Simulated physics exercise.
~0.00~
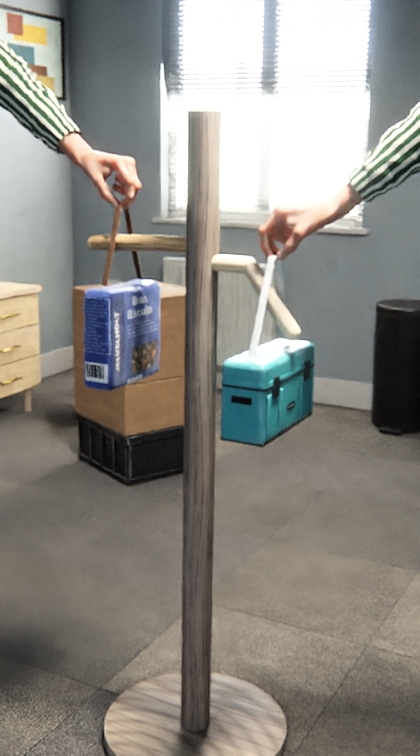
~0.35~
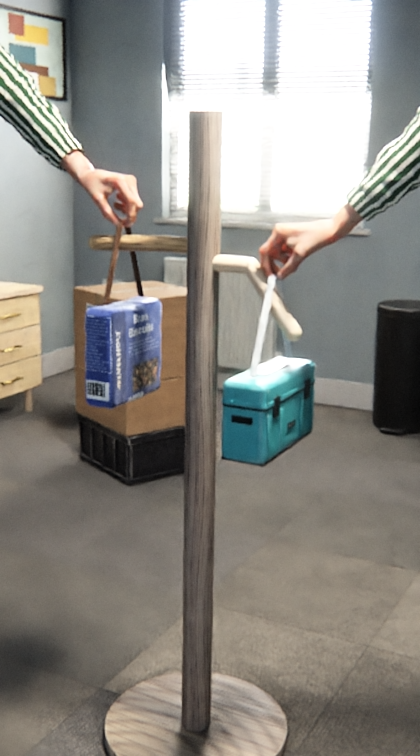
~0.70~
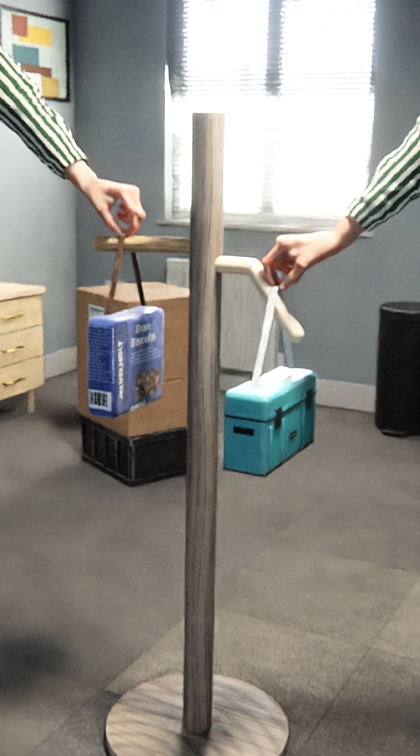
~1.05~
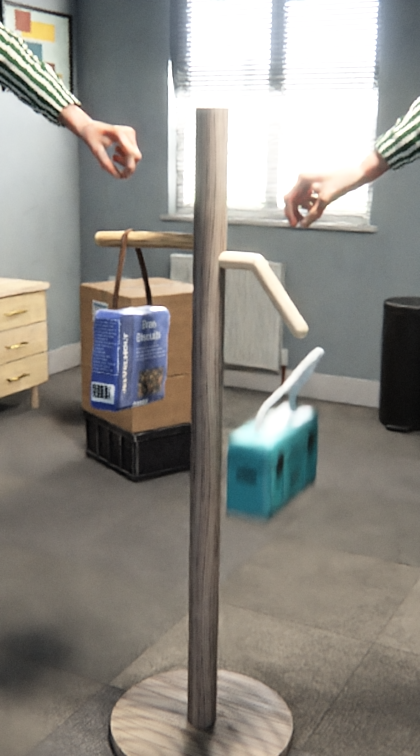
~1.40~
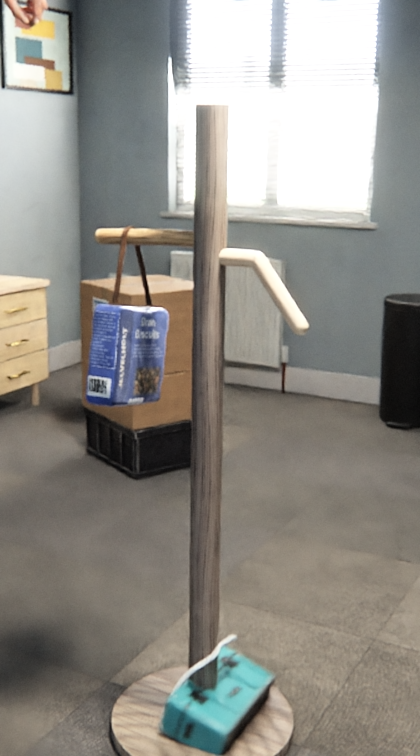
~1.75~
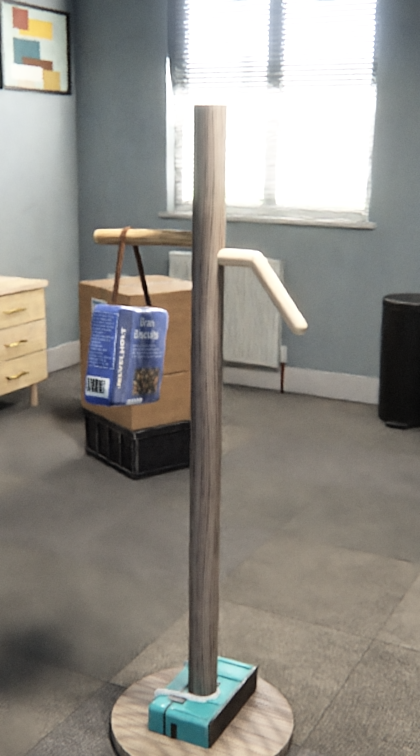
Blue bag and turquoise case being lowered by hands onto pegs, the bag staying hung while the case drops to the floor.
